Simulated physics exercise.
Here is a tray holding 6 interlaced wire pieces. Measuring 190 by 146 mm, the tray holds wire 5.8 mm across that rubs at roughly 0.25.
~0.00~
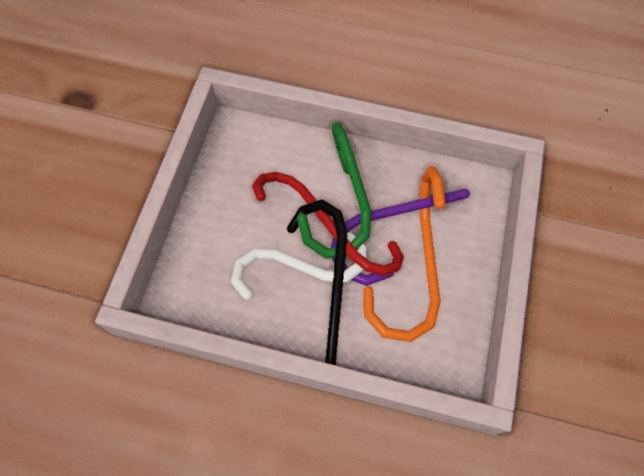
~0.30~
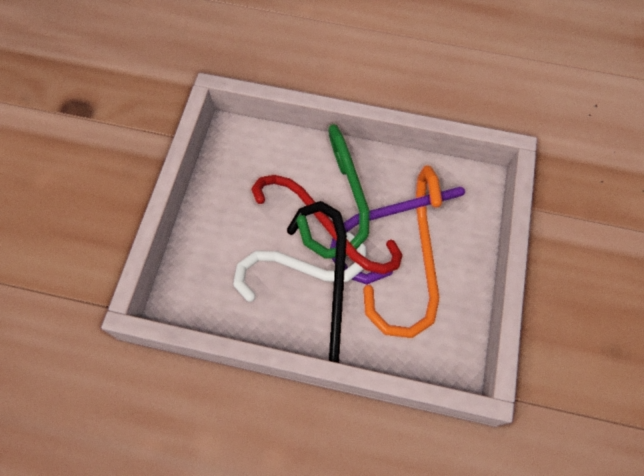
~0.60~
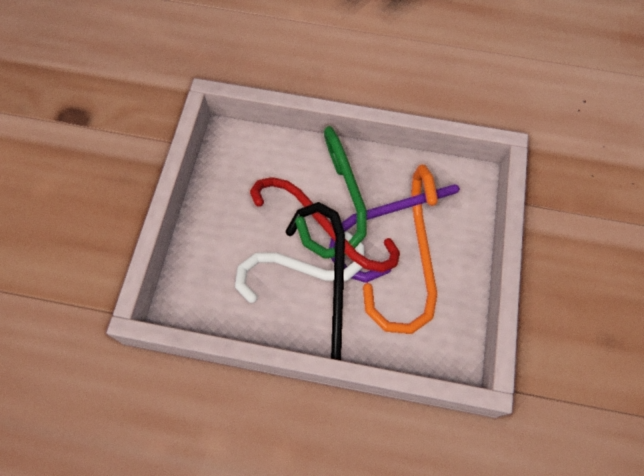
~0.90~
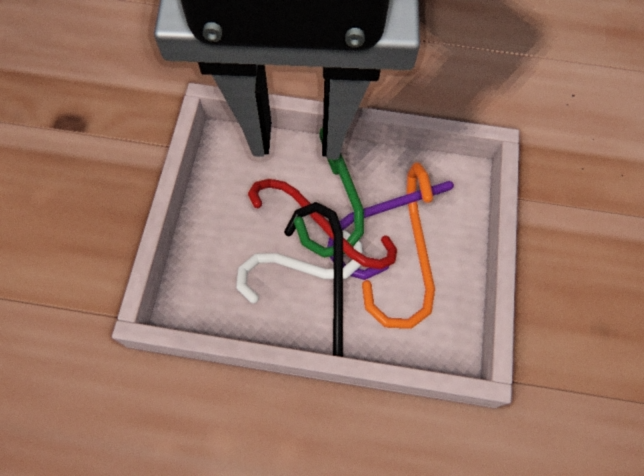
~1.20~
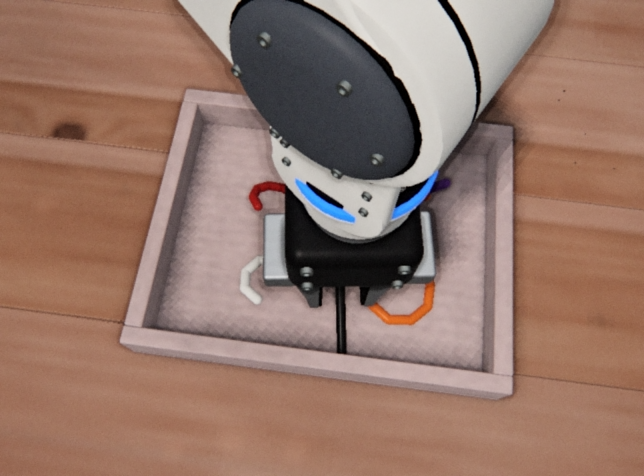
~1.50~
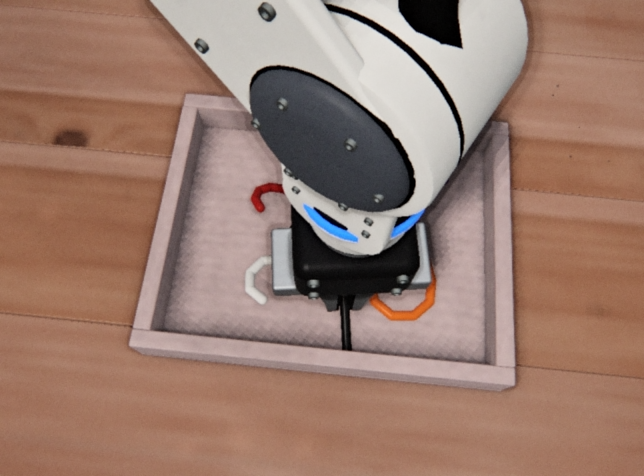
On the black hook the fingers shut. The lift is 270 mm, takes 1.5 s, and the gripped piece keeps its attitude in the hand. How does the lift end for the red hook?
The red hook is left lying.
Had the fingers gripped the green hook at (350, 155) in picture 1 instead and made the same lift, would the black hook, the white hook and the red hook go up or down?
Result: Black hook raised; white hook not raised; red hook raised.
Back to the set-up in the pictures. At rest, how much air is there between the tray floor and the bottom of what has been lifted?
270 mm.
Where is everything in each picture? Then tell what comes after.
In the first picture, fingers out of view, 228 mm above the grip; red hook from (261, 196) to (393, 246), passing over purple hook, over white hook, under black hook; black hook from (292, 229) to (330, 365), passing over purple hook, over red hook.
In the second picture, fingers out of view, 228 mm above the grip; purple hook from (388, 271) to (460, 192), passing over and under orange hook, under green hook, under white hook; red hook from (260, 199) to (391, 244), passing over purple hook, over white hook, under black hook.
In the third picture, fingers out of view, 213 mm above the grip; orange hook from (368, 288) to (432, 200), passing over and under purple hook; white hook from (252, 298) to (346, 237), passing over purple hook, under green hook, under red hook.
In the fourth picture, fingers (296, 125) 114 mm above the grip; black hook from (289, 232) to (338, 357), passing over purple hook, over red hook.
In the fifth picture, fingers (342, 287) 14 mm above the grip.
In the sixth picture, fingers (344, 293) closed on the black hook.
After 1.95 s, lowest point more than 20 mm over the tray floor, black hook 58 mm.
After 2.33 s, lowest point more than 20 mm over the tray floor, black hook 159 mm.
After 3.00 s, lowest point more than 20 mm over the tray floor, black hook 273 mm.
At rest, hanging black hook 273 mm; the other 5 are down.
